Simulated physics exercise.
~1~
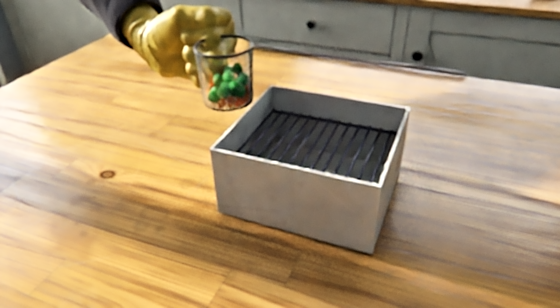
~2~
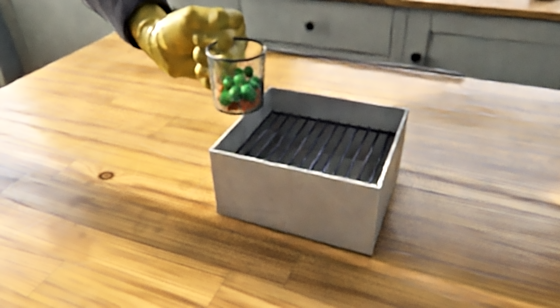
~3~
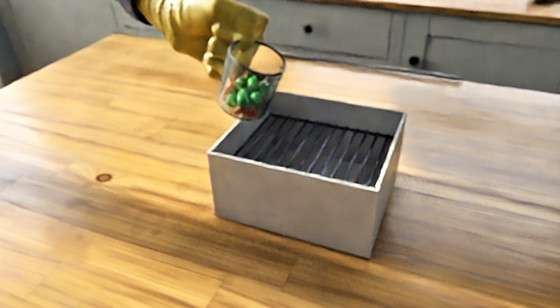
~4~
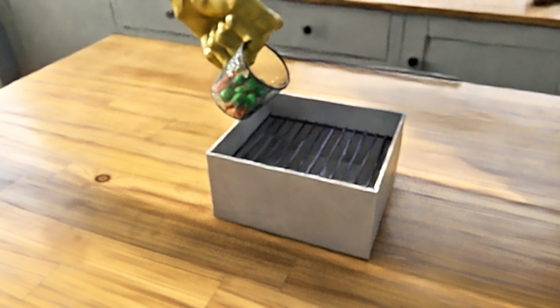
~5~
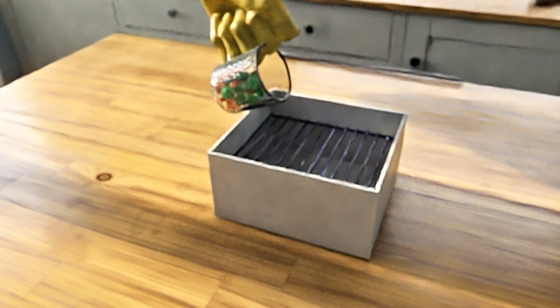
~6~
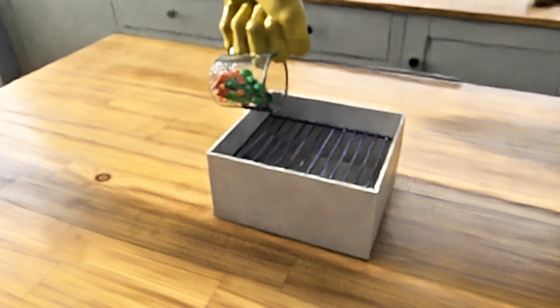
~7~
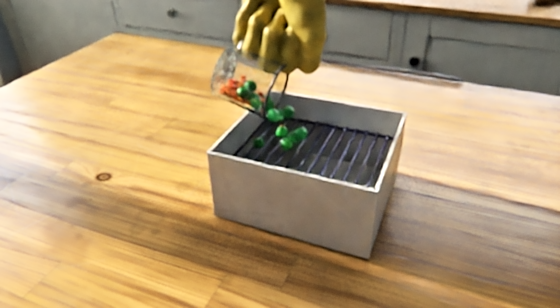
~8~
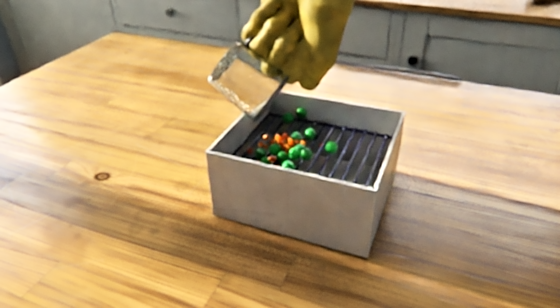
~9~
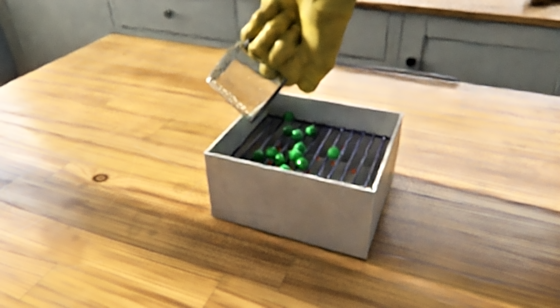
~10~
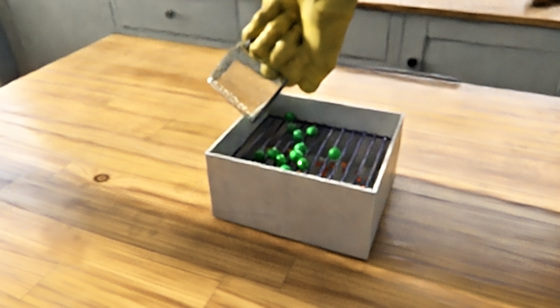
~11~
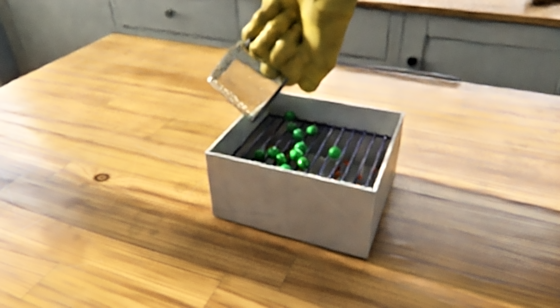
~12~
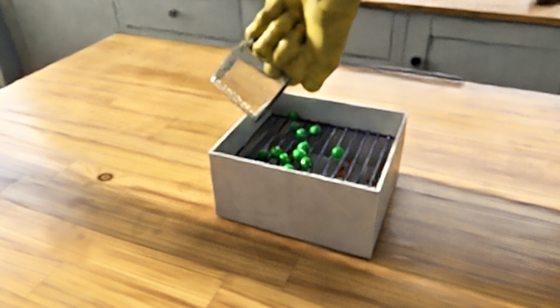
Gloved hand tipping a clear cup of orange and green pieces over a wire rack, orange slipping through, green staying on top.
